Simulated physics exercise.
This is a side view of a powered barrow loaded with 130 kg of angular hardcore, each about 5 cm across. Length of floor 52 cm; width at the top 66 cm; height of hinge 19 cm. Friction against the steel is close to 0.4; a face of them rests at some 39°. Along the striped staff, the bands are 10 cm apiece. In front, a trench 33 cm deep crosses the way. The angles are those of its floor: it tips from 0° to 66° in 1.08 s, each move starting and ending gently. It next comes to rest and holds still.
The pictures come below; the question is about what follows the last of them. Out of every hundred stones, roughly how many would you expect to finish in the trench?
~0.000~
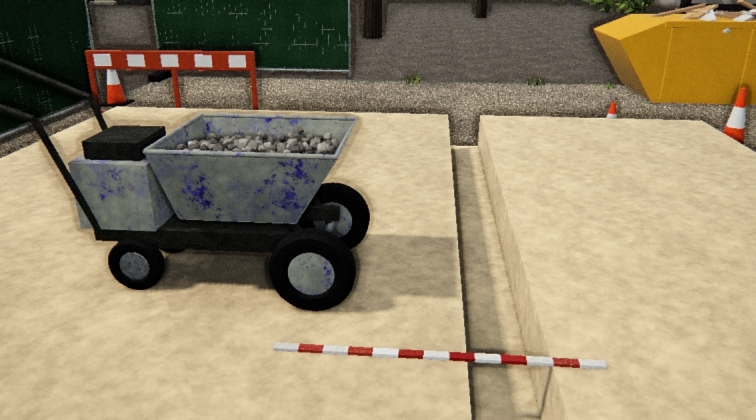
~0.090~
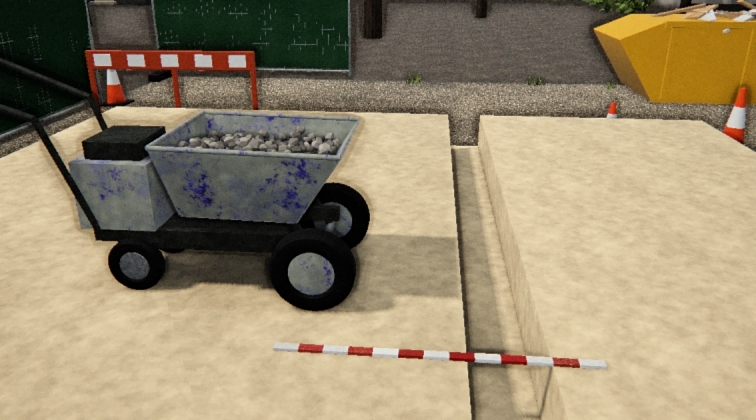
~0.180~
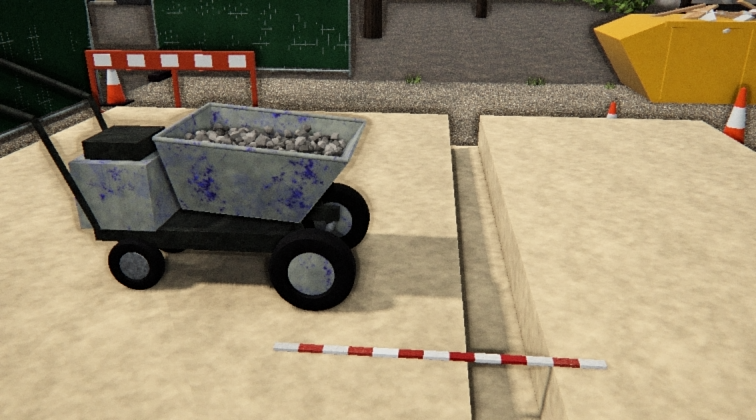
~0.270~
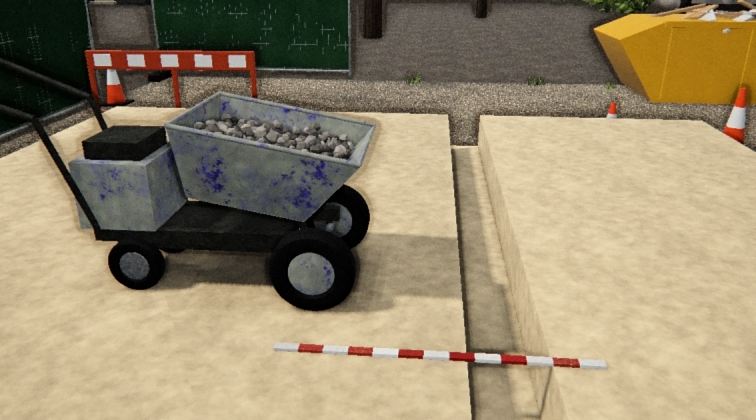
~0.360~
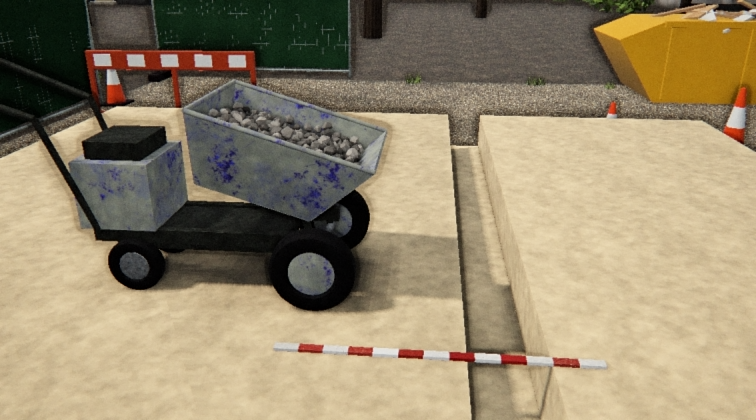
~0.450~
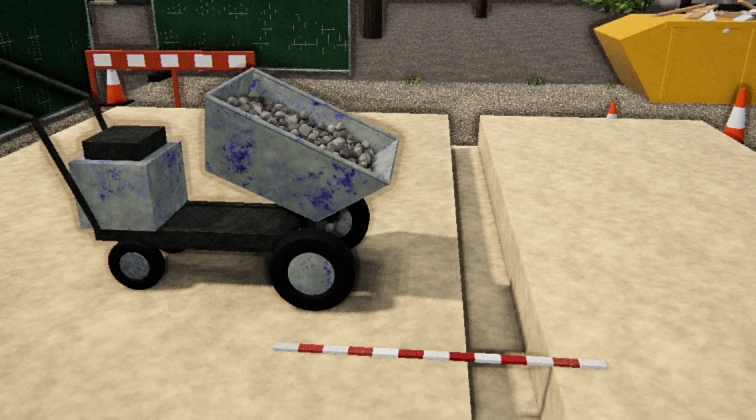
Close to 40 in every hundred.
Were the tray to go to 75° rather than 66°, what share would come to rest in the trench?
In that case around 75 percent.
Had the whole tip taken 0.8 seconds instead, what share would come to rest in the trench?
I'd put it at roughly 45 per cent.
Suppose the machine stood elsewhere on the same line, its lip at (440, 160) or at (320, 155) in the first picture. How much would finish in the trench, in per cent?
About 10 per cent from the first spot, about 30 from the second.
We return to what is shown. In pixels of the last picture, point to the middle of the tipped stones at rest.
I'd point to around (491, 336).
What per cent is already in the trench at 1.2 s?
At that moment: Approx. 5 %.
After 0.8 s the floor is at 56°; 100 % in the tray; the foremost stones are at (410, 200).
After 1.2 s the floor is at 66°; 91 % in the tray, 4 % short of the trench, 5 % in the trench; the foremost stones are at (492, 326).
After 1.5 s the floor is at 66°; 69 % in the tray, 5 % short of the trench, 26 % in the trench; the foremost stones are at (526, 342).
After 3.5 s the floor is at 66°; 55 % in the tray, 5 % short of the trench, 40 % in the trench; the foremost stones are at (528, 330).
